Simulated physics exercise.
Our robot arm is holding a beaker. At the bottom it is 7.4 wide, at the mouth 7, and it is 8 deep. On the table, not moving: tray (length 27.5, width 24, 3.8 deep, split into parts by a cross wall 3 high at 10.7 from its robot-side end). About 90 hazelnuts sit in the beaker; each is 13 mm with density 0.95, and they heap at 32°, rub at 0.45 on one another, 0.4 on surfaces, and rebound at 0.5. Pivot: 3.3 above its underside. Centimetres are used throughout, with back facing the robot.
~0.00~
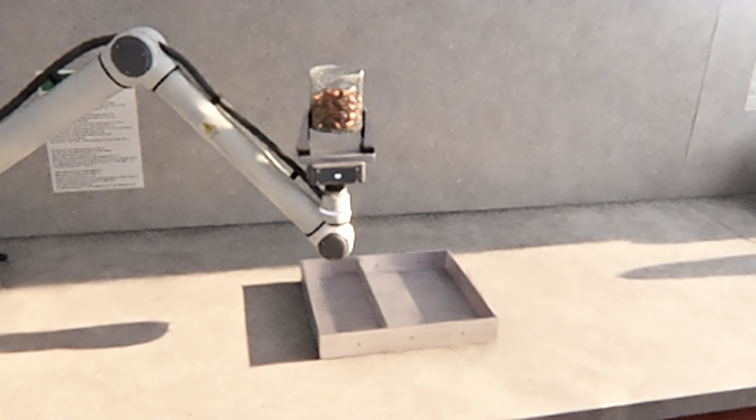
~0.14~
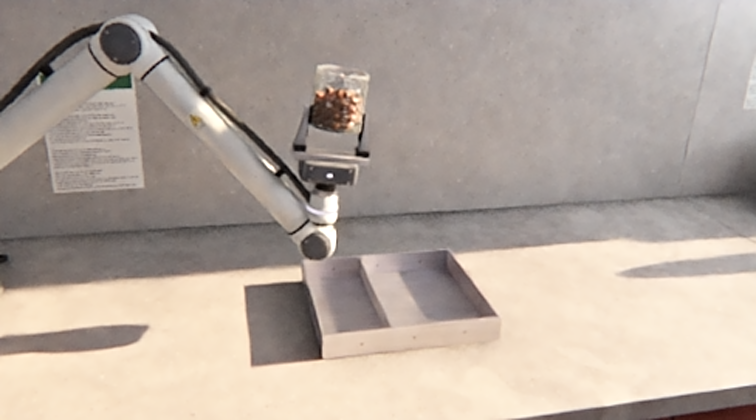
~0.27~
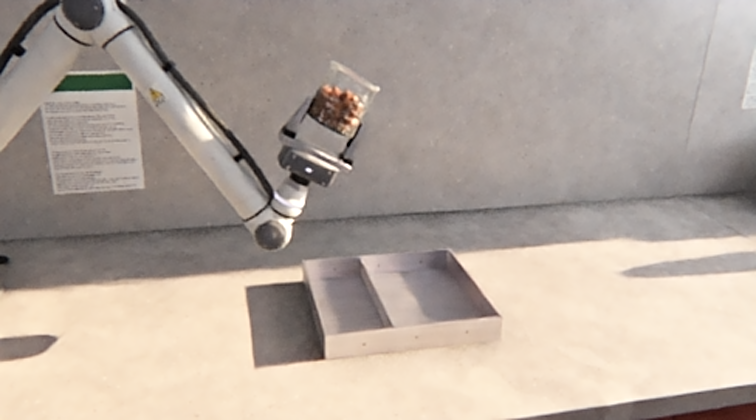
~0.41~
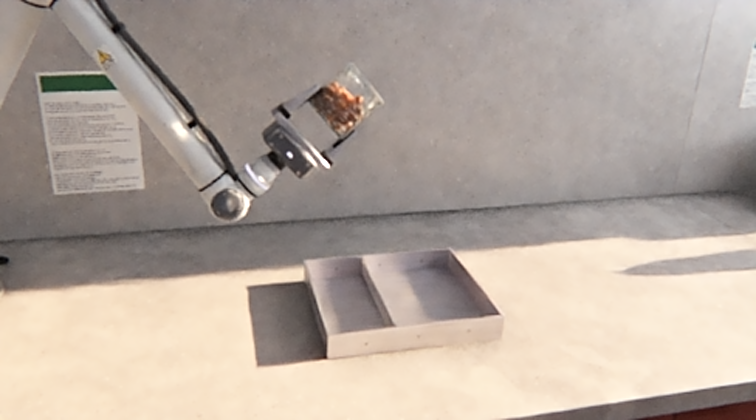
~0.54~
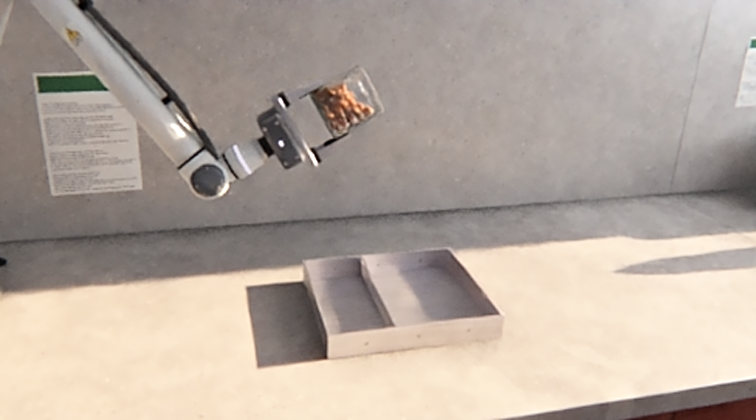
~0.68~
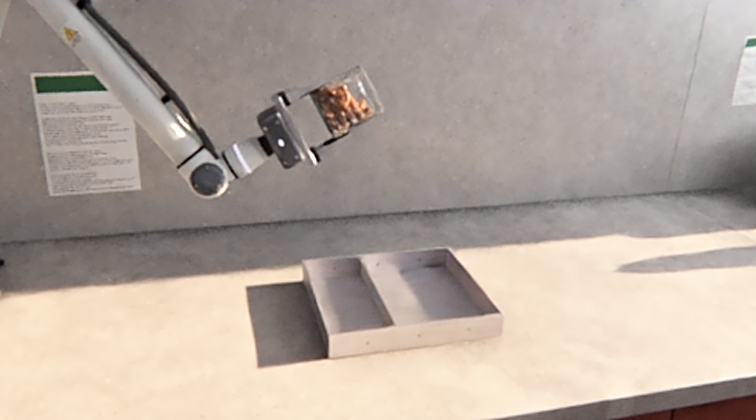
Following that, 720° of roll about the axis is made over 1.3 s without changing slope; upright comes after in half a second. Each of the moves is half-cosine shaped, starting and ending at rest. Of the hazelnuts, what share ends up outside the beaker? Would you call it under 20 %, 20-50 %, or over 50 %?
I would call it under 20 %.
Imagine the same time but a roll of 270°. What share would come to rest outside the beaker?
I'd expect some 0 per cent.
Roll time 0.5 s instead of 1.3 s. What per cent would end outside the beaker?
Then: Approx. 0 %.
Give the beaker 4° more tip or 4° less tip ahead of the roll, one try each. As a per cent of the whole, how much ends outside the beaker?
Some 5 and 0 per cent.
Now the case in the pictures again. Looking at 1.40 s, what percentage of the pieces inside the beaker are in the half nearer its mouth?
I'd say about 25 %, give or take.
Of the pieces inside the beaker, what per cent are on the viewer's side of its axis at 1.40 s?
45 per cent.
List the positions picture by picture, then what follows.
The first frame shows beaker middle at (336, 100), upright; upper third of the load around (335, 98), from x 315 to 355, top at y 90; 91 in the beaker.
The second frame shows beaker middle at (339, 100), tipped 8°; upper third of the load around (337, 98), from x 315 to 360, top at y 90.
The third frame shows beaker middle at (342, 101), tipped 28°; upper third of the load around (336, 97), from x 315 to 360, top at y 90.
The fourth frame shows beaker middle at (345, 102), tipped 50°; upper third of the load around (337, 97), from x 315 to 360, top at y 85.
The fifth frame shows beaker middle at (345, 103), tipped 62°; upper third of the load around (336, 96), from x 315 to 370, top at y 85.
The sixth frame shows beaker middle at (345, 103), tipped 63°; upper third of the load around (333, 97), from x 315 to 370, top at y 90; 91 in the beaker.
After 1.40 s, tipped 63°, highest piece 39 above the table; 91 in the beaker.
After 2.12 s, tipped 52°, highest piece 38 above the table; 91 in the beaker.
After 2.68 s, upright, highest piece 39 above the table; 91 in the beaker.
After 3.38 s, upright, highest piece 39 above the table; 91 in the beaker.
At rest, 91 in the beaker. That is 0 % outside the beaker.
